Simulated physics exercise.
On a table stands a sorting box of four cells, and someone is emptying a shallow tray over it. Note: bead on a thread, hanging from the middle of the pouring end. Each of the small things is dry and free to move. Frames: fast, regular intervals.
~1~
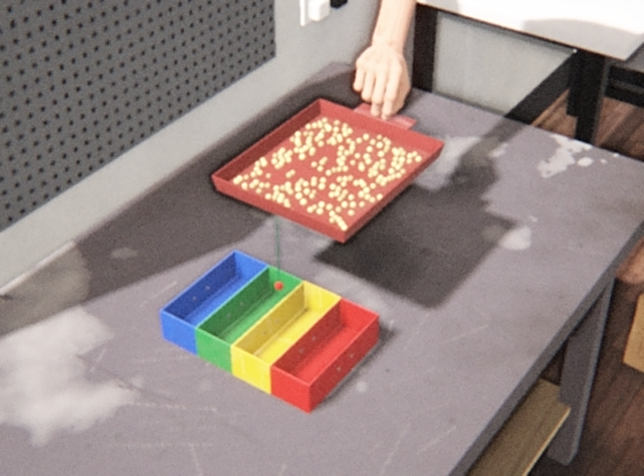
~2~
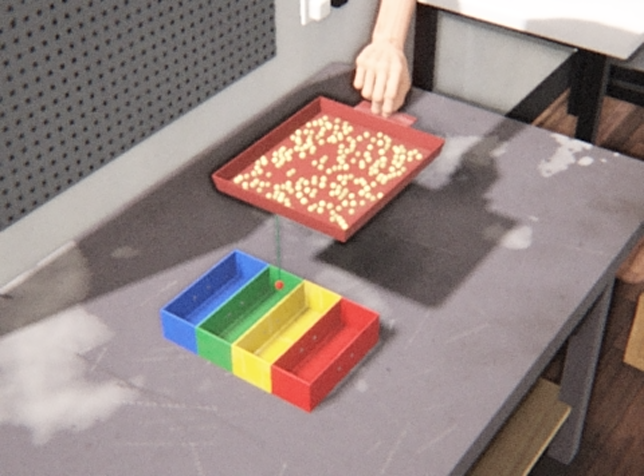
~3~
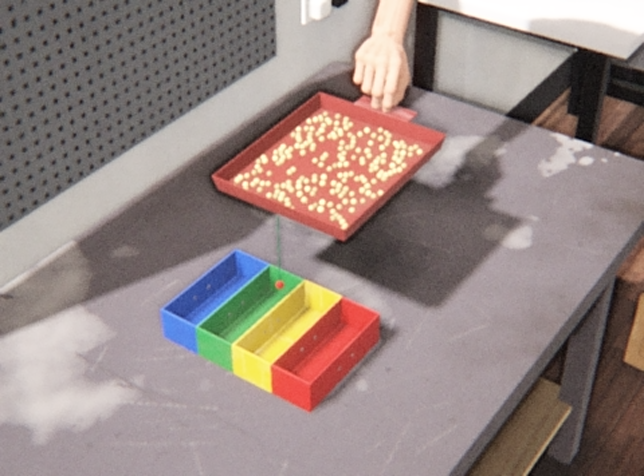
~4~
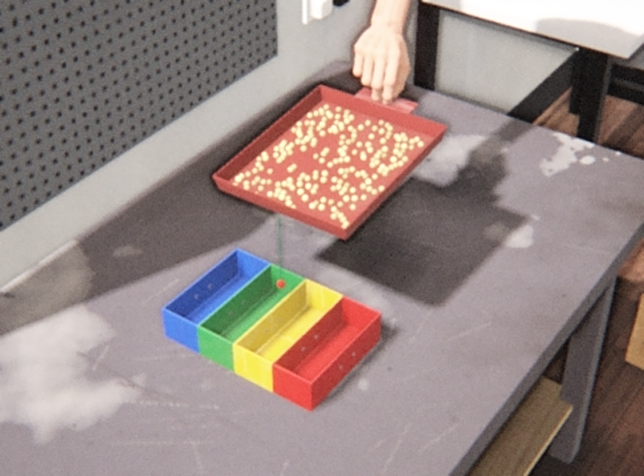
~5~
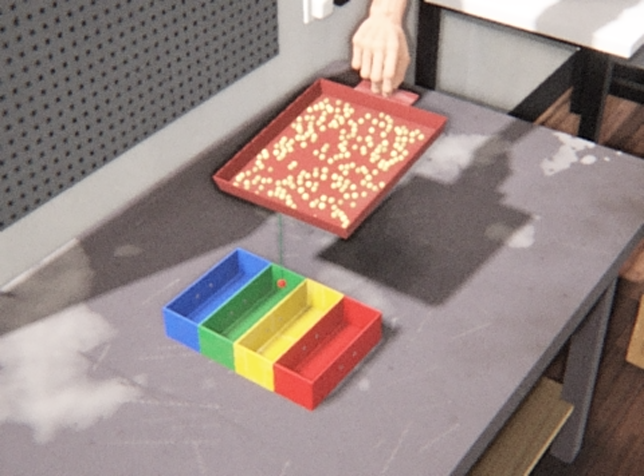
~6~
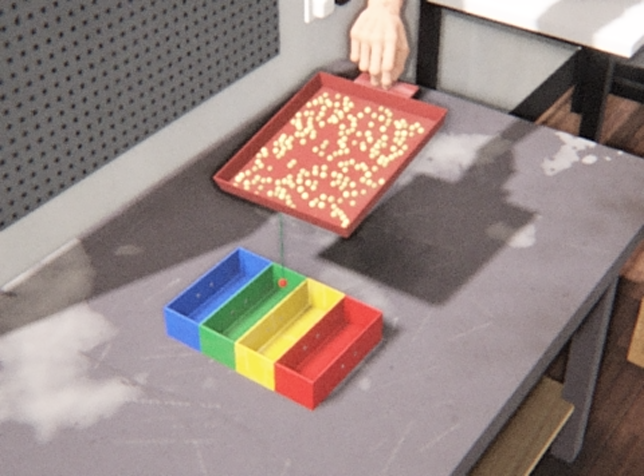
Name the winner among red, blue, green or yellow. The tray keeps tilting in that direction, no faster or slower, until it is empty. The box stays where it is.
Winner: Blue.
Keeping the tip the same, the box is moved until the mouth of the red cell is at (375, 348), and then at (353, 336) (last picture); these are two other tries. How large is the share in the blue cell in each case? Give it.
30 %, then 40 %.
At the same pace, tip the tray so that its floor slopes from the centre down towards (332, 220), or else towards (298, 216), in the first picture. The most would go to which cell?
First try: The red cell. Second try: The red one.
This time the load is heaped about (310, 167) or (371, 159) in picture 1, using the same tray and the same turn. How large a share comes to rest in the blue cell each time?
About 60 %, then about 40 %.
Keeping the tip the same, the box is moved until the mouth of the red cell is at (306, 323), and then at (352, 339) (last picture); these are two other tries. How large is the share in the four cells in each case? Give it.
100 % for the first, 70 % for the second.
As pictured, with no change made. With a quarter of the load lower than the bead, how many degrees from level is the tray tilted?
100°.
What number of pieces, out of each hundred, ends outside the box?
I'd say around 10 per cent.
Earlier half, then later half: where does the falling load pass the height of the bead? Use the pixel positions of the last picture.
The leading part at (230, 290), the rest of it at (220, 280).
Soon, tray tipped steeply; all on the tray.
A while on, tray tipped right over; nearly all on the tray; a stray few in the green cell.
Towards the end, tray tipped past a quarter turn; about half in the blue cell; about a quarter in the green cell; a small part in the yellow cell; a small part falling or outside the box.
Finally, tray tipped past a quarter turn; about half in the blue cell; about a quarter in the green cell; a small part in the yellow cell; none in the red cell; a small part outside the box.
